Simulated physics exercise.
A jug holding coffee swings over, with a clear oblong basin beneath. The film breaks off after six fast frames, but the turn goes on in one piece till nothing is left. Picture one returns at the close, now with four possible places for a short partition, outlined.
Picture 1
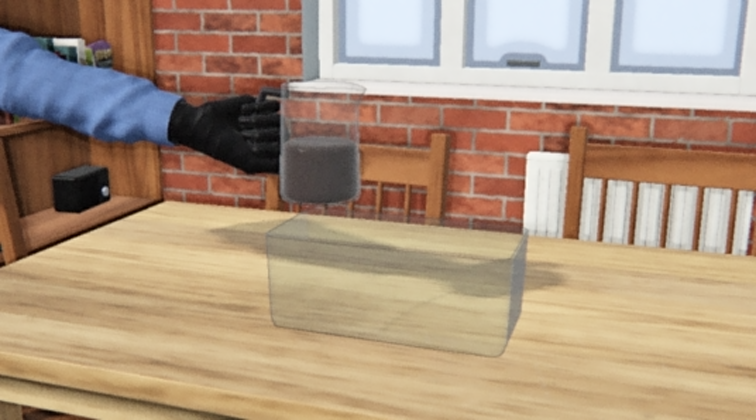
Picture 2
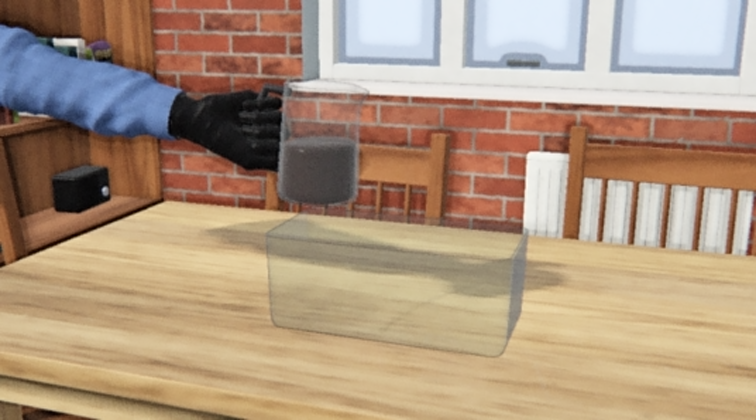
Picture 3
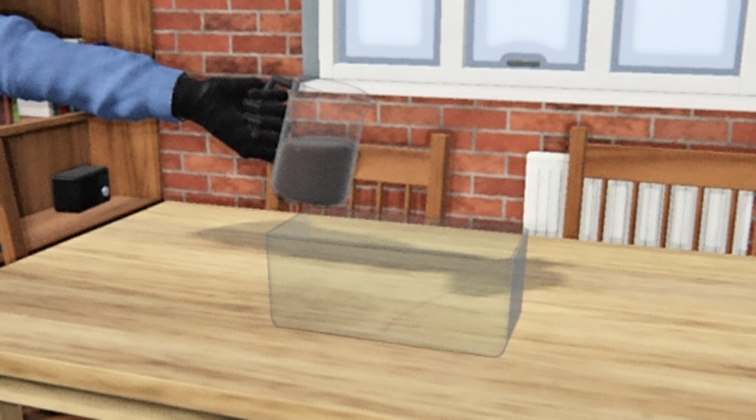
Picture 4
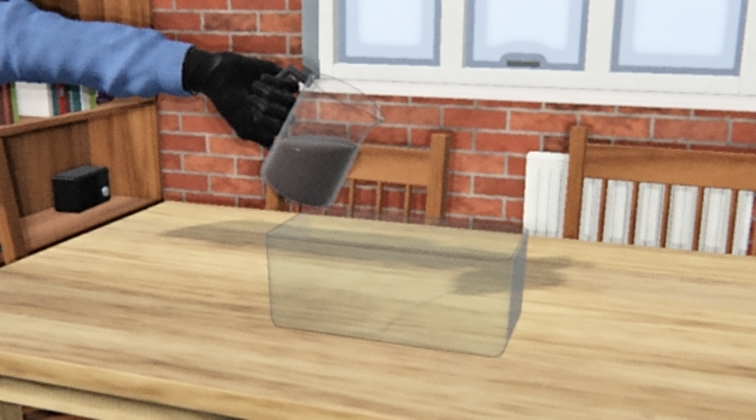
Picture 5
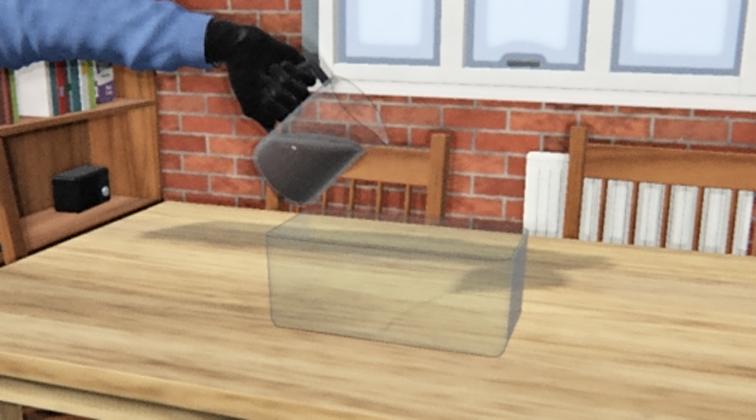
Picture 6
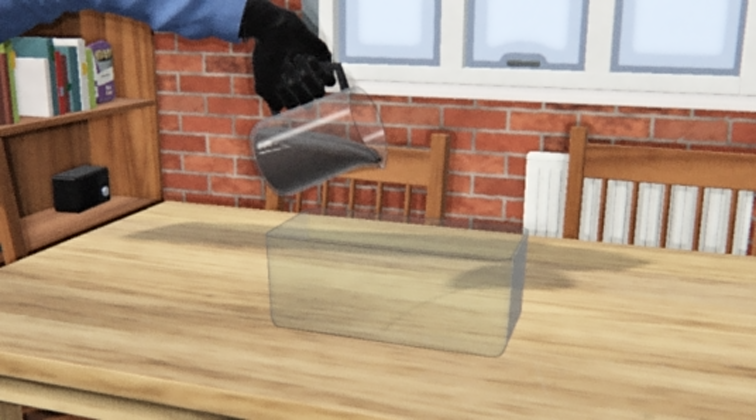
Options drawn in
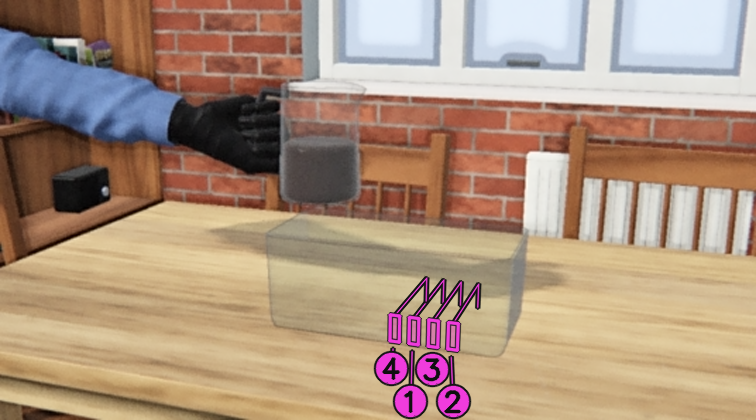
In a brick-walled dining room, a black-gloved hand steadily tilting a clear jug of dark liquid rightward above a transparent rectangular basin.
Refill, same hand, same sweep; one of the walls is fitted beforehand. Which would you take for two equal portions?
Go for 4.
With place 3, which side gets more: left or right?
The left one.
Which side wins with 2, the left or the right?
The left side.
In magenta, 1 at (412, 351); 2 at (451, 356); 3 at (431, 354); 4 at (393, 348).
Choosing 1, about 87 % ends left of the wall and 12 % right of it.
Choosing 2, about 90 % ends left of the wall and 8 % right of it.
Choosing 3, about 90 % ends left of the wall and 8 % right of it.
Choosing 4, about 53 % ends left of the wall and 46 % right of it.
